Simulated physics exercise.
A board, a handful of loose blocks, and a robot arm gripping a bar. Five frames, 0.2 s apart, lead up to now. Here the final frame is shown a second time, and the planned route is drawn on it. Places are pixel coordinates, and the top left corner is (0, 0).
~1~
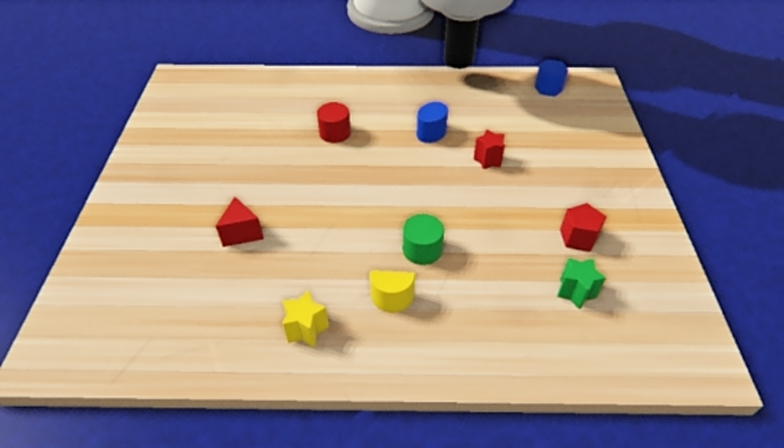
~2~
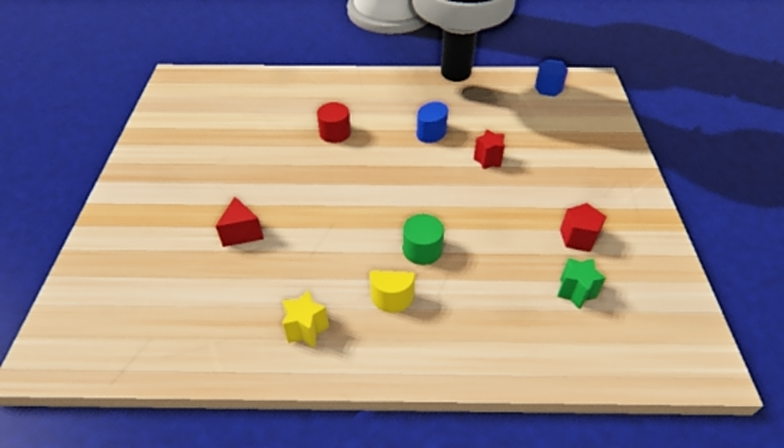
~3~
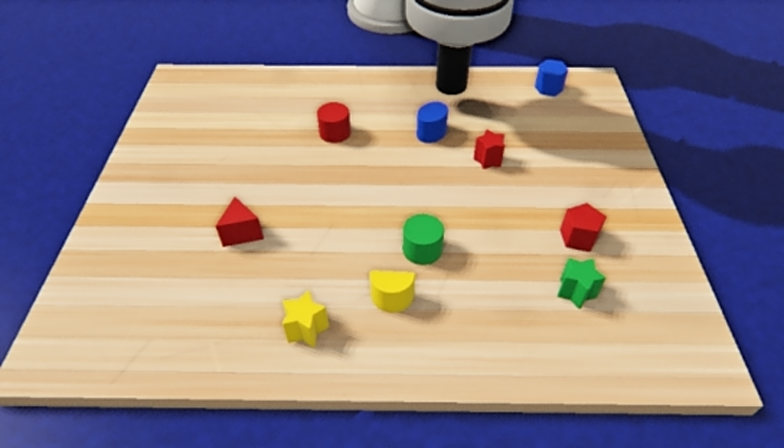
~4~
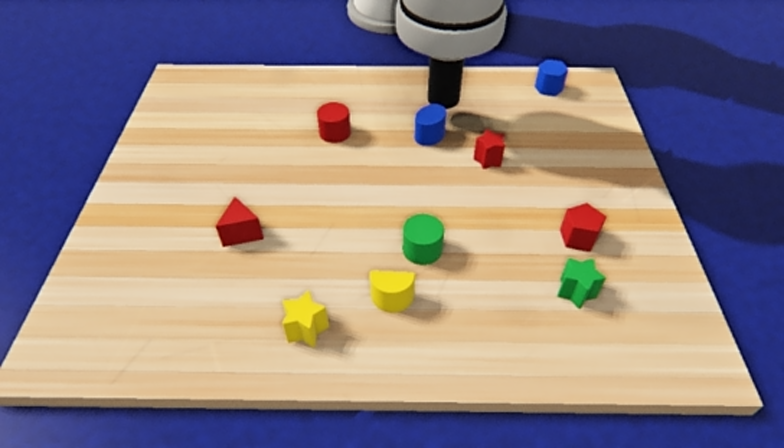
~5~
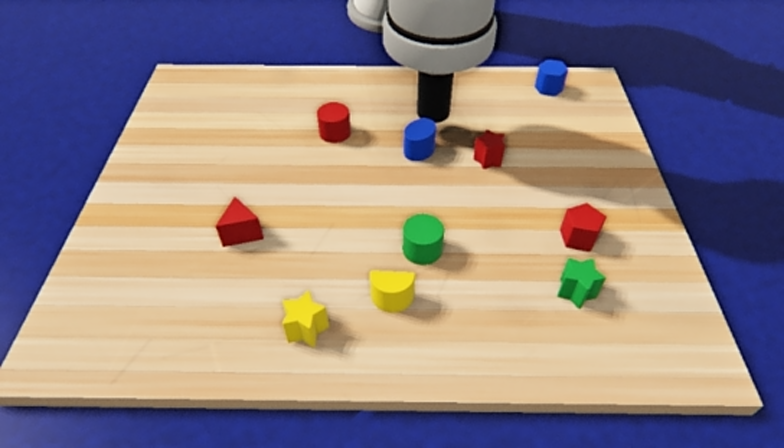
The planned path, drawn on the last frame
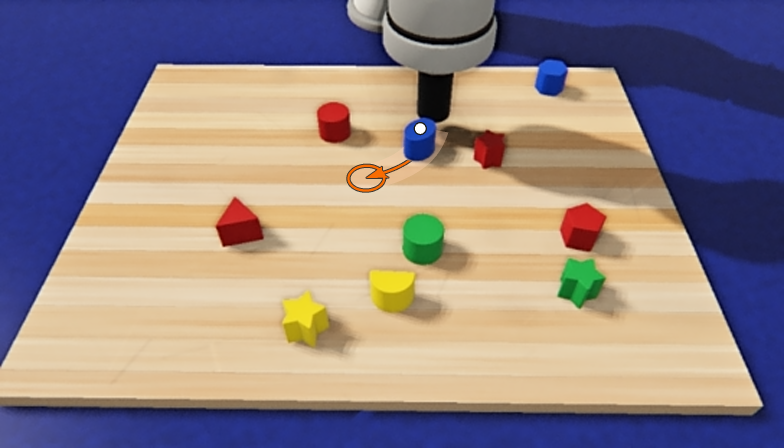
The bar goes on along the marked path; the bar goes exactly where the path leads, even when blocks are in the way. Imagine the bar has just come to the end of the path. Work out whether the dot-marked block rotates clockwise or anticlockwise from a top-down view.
Viewed from overhead, the dot-marked block winds up turned anticlockwise.
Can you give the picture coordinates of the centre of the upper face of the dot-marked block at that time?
In the picture, it is at (367, 183).
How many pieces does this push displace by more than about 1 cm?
My count: 1.
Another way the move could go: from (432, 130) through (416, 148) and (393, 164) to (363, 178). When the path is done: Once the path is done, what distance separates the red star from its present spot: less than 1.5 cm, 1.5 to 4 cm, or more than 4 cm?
Offset: Below 1.5 cm.
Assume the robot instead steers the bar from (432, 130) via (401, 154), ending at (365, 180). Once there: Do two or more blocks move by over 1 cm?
Final answer: No.
The line goes from (432, 130) through (421, 150) and (398, 167) to (366, 178); the dot is on the blue oval.
What follows on the original path. One third of the way, bar (421, 136); blue oval (404, 150).
Two thirds of the way, bar (397, 152); blue oval (383, 170).
At the end, bar (366, 163); blue oval (367, 183), turned 55° anticlockwise; red star unmoved.
